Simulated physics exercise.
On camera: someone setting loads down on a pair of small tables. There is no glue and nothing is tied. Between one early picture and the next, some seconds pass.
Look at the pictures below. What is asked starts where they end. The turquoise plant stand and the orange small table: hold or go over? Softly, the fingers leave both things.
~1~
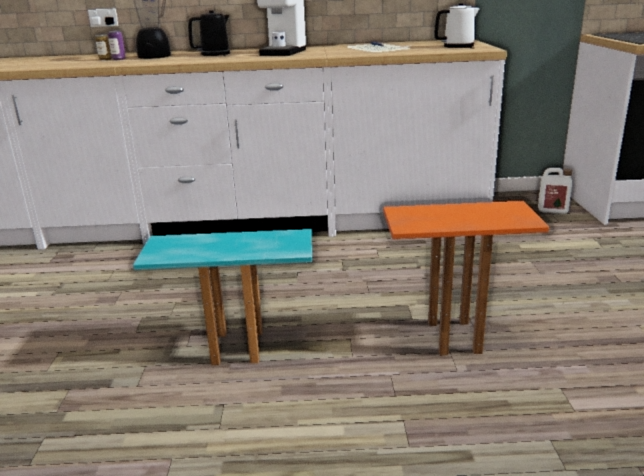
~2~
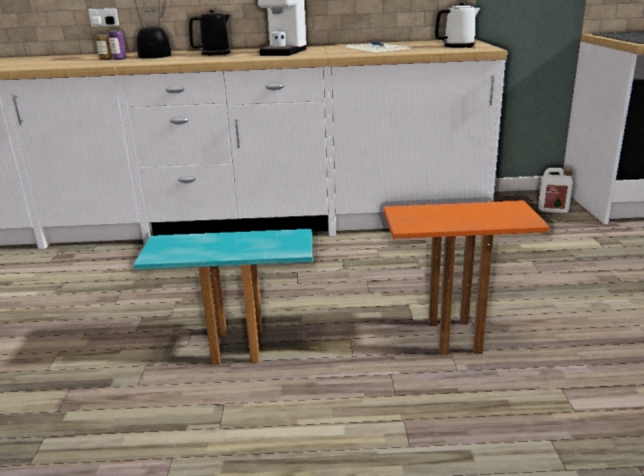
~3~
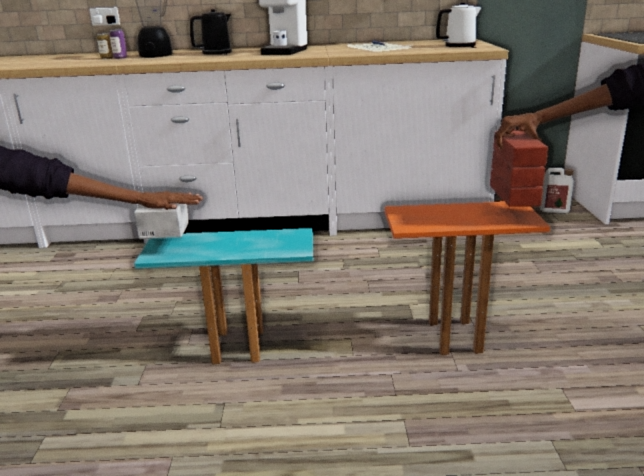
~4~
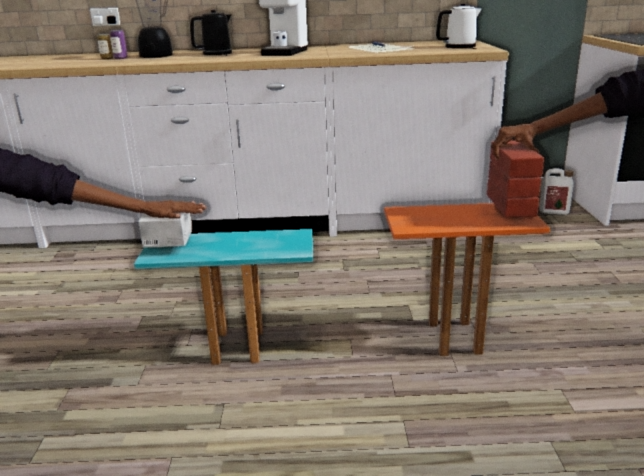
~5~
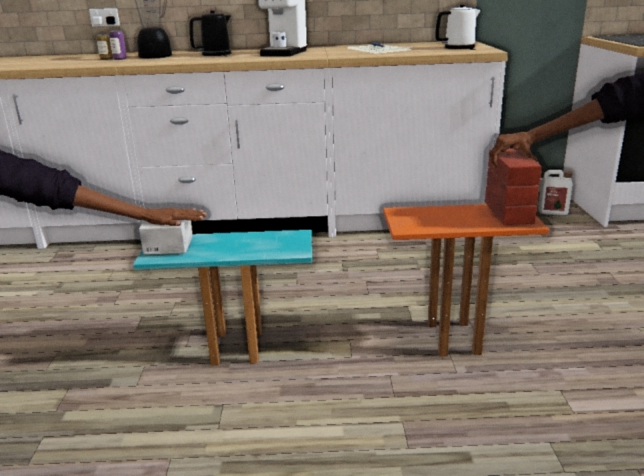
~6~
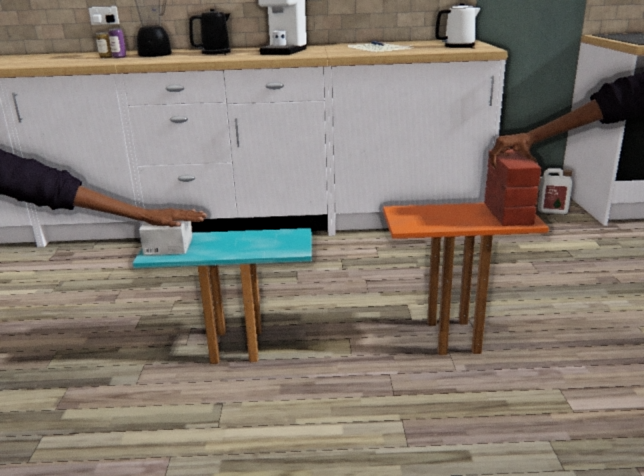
Turquoise plant stand - holds; orange small table - goes over.
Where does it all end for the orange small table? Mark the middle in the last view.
(586, 276).
Then, 0.62 s past the last view, turquoise plant stand at rest near (227, 247); orange small table leaning 26° off how it started near (524, 221).
Then, 0.82 s past the last view, turquoise plant stand at rest near (227, 247); orange small table leaning 64° off how it started near (587, 266).
Then, 1.04 s past the last view, turquoise plant stand at rest near (227, 247); orange small table leaning 64° off how it started near (589, 265).
Finally, the turquoise plant stand holds firm, near (227, 247); the orange small table overbalances, near (586, 276).
